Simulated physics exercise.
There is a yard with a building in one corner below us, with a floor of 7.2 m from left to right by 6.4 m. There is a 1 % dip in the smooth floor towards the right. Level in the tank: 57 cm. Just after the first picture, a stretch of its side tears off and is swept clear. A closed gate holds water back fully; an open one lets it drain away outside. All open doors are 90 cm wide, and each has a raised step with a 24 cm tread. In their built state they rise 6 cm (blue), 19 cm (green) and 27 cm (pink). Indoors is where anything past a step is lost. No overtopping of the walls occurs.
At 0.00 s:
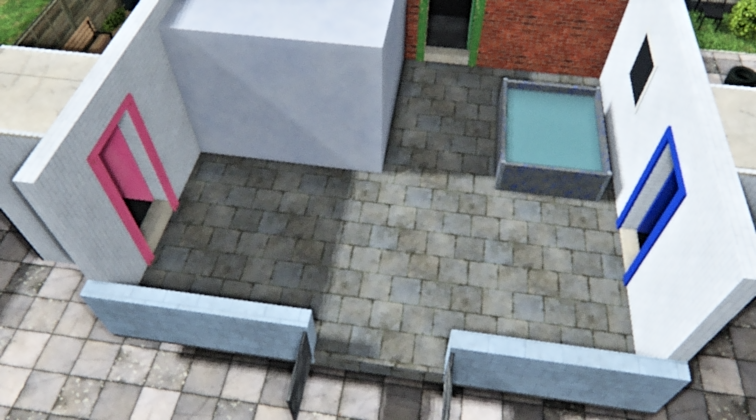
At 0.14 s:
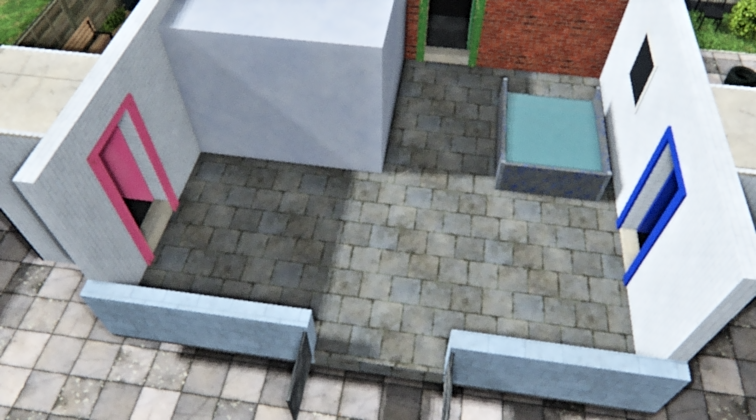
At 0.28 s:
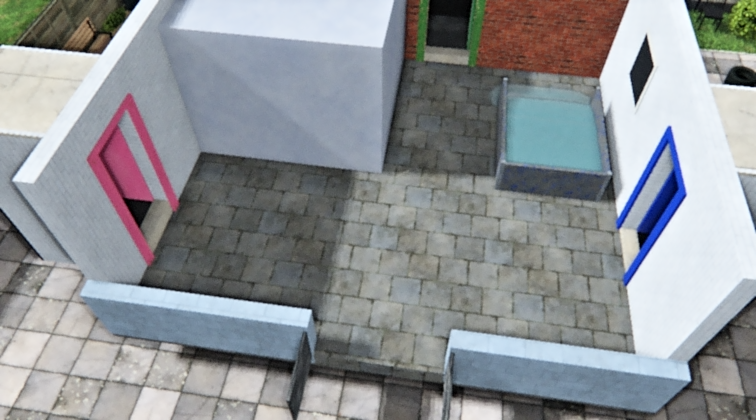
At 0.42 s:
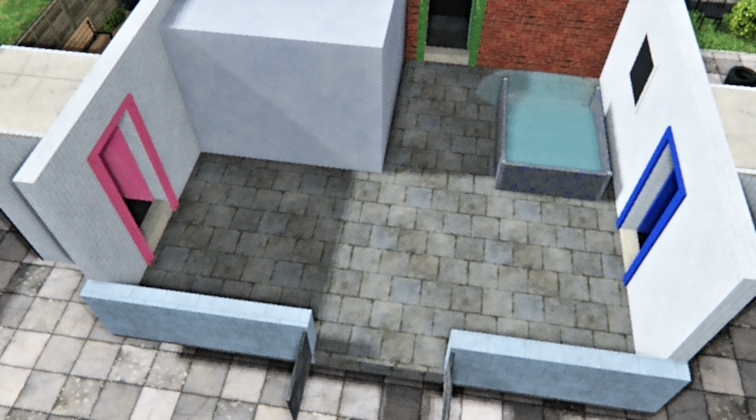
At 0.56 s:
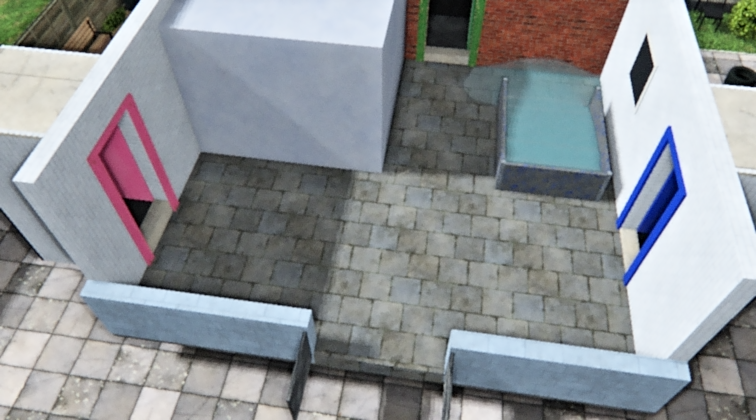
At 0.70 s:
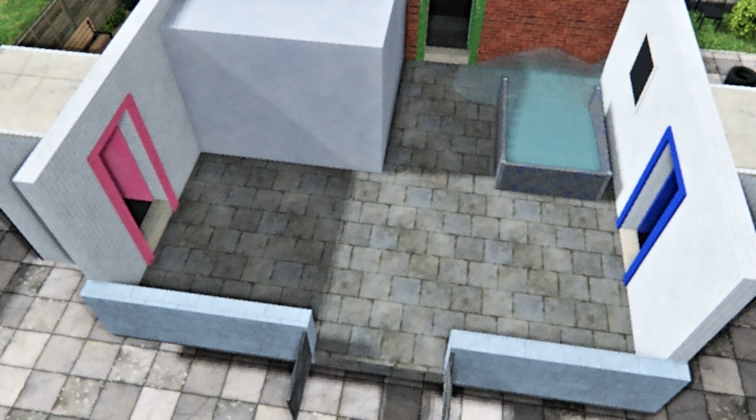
To begin with, still water fills a tank at the right of a paved yard with pink, blue and green doorways. The tank's far side opens, and water pours out behind it, spreading in a thin sheet over the paving near the brick wall, while the rest of the yard stays unchanged.
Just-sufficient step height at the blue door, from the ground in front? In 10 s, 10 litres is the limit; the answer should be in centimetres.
At least 6.5 cm or so.
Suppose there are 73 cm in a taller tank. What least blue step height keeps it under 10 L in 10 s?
Minimum height: Approx. 9.5 cm.
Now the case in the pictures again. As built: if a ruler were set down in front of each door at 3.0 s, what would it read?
Door by door in cm - blue 8, green 12, pink 0.
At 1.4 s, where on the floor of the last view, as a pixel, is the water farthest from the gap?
Lab note: Front tip approx. at (404, 61).
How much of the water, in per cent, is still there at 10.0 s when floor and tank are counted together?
Around 88 per cent of the water.
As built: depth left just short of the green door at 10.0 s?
7.5 cm.
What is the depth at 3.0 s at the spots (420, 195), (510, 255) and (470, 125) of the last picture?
The three readings, in order, are 1, 0 and 0 cm.
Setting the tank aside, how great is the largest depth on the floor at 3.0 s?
Roughly 29 cm.
After 1.4 s water covers 10 % of the floor, deepest (47 cm) near (592, 80); it has not reached the blue door.
After 3.0 s water covers 30 % of the floor, deepest (29 cm) near (412, 67); 8 cm at the blue door, 0 litres in over its 6 cm step.
After 10.0 s water covers 70 % of the floor; 11 cm at the blue door, 12 litres in over its 6 cm step.
At the blue door as built, the water arrived by 2.5 s and peaked near 11 cm at 10.0 s.
Run again over the same 10 s with other heights there, 18 litres in over 5 cm, 7 litres over 7 cm. The limit of 10 litres is kept from about 6.5 cm up.
